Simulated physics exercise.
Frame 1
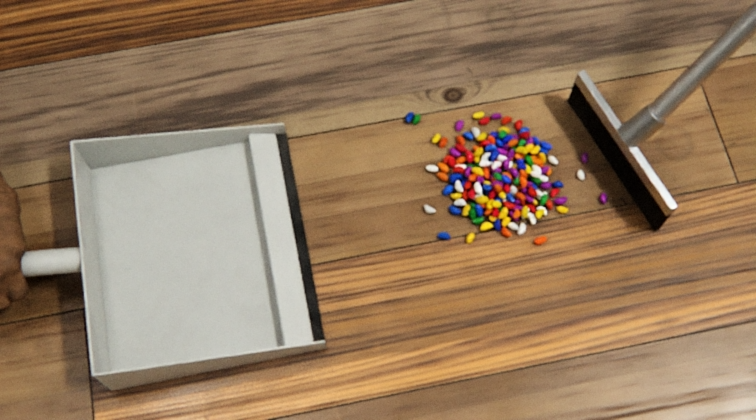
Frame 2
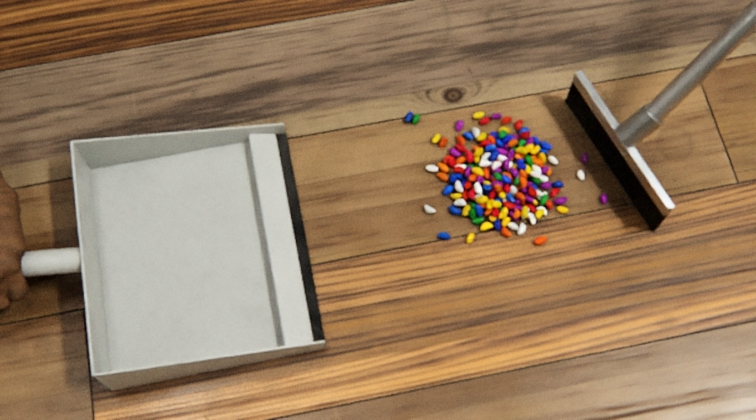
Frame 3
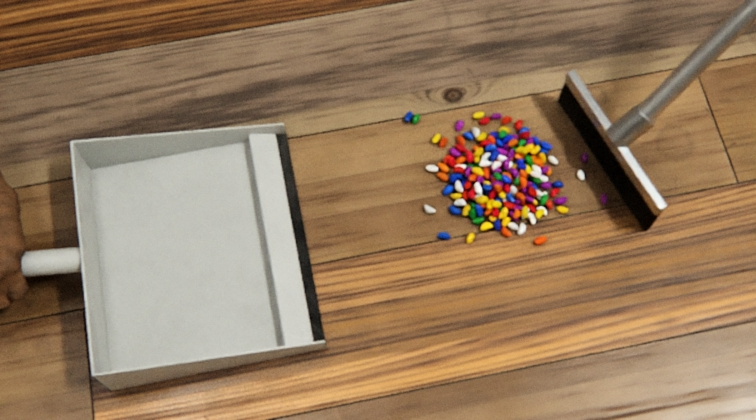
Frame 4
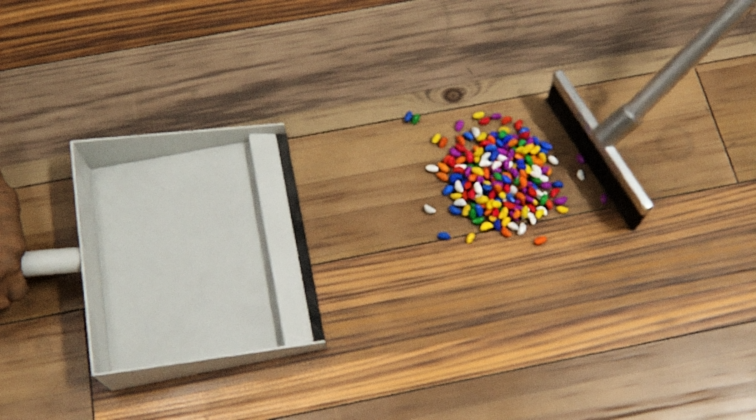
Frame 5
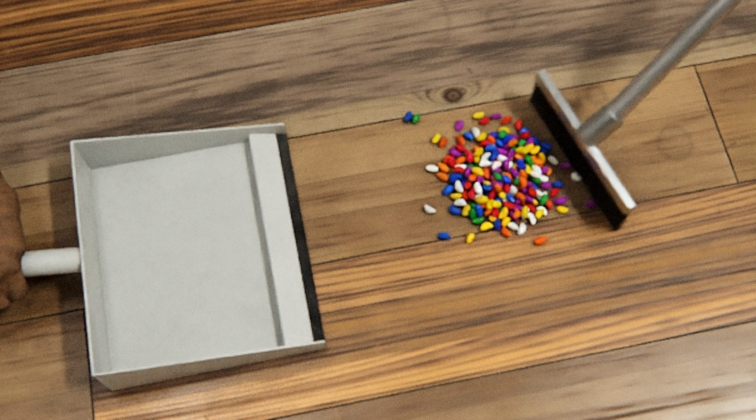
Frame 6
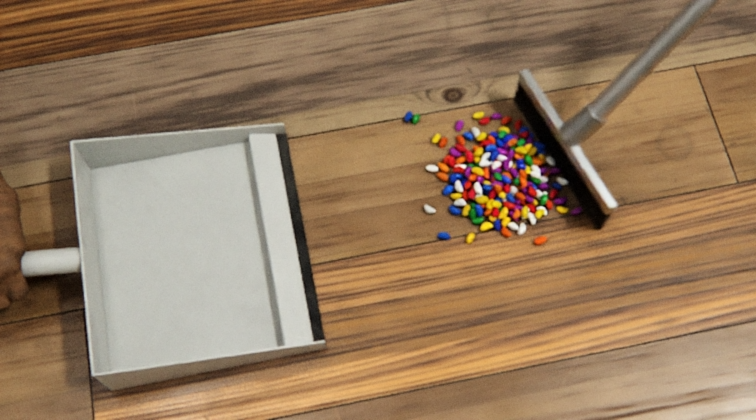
A hand held a pale dustpan still on the wooden floor while, from the right, a squeegee slid slowly left and reached the edge of a pile of colourful jelly beans, nudging just a few.
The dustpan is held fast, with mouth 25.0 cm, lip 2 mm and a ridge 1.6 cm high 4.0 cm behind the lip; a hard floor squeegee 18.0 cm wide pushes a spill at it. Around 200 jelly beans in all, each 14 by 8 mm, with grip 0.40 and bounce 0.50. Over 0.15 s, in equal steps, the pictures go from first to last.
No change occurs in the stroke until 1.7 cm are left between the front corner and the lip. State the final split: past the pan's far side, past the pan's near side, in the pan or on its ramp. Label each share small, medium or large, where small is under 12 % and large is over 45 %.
Far side: Small. Near side: Small. Pan: Small.
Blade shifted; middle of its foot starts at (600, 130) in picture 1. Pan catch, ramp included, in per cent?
I'd estimate about 0 per cent.
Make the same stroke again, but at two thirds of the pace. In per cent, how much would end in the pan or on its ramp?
Roughly 5 in a hundred.
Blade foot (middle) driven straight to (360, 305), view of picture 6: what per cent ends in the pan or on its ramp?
About 20 per cent.
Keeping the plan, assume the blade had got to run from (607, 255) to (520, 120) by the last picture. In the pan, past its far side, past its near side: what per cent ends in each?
Final per cent - pan 20, far 5, near 20.
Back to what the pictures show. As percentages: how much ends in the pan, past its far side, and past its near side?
The far side gets 5, the near side 5 and the pan 5.
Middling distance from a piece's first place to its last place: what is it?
I'd put it near 20 cm.
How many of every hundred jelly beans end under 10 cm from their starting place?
I'd estimate roughly 15 per cent.
Then, 0.21 s after the last picture, middle of the blade 16 cm from the lip; 0 % over the lip, far side 0 %, near side 0 %.
Then, 0.35 s after the last picture, middle of the blade 8 cm from the lip; 0 % over the lip, far side 5 %, near side 0 %.
Then, 0.61 s after the last picture, middle of the blade 4 cm from the lip; 5 % over the lip, far side 5 %, near side 0 %.
In the end, far side 5 %, near side 5 %, pan 5 %, in front of the lip or behind the blade 85 %.
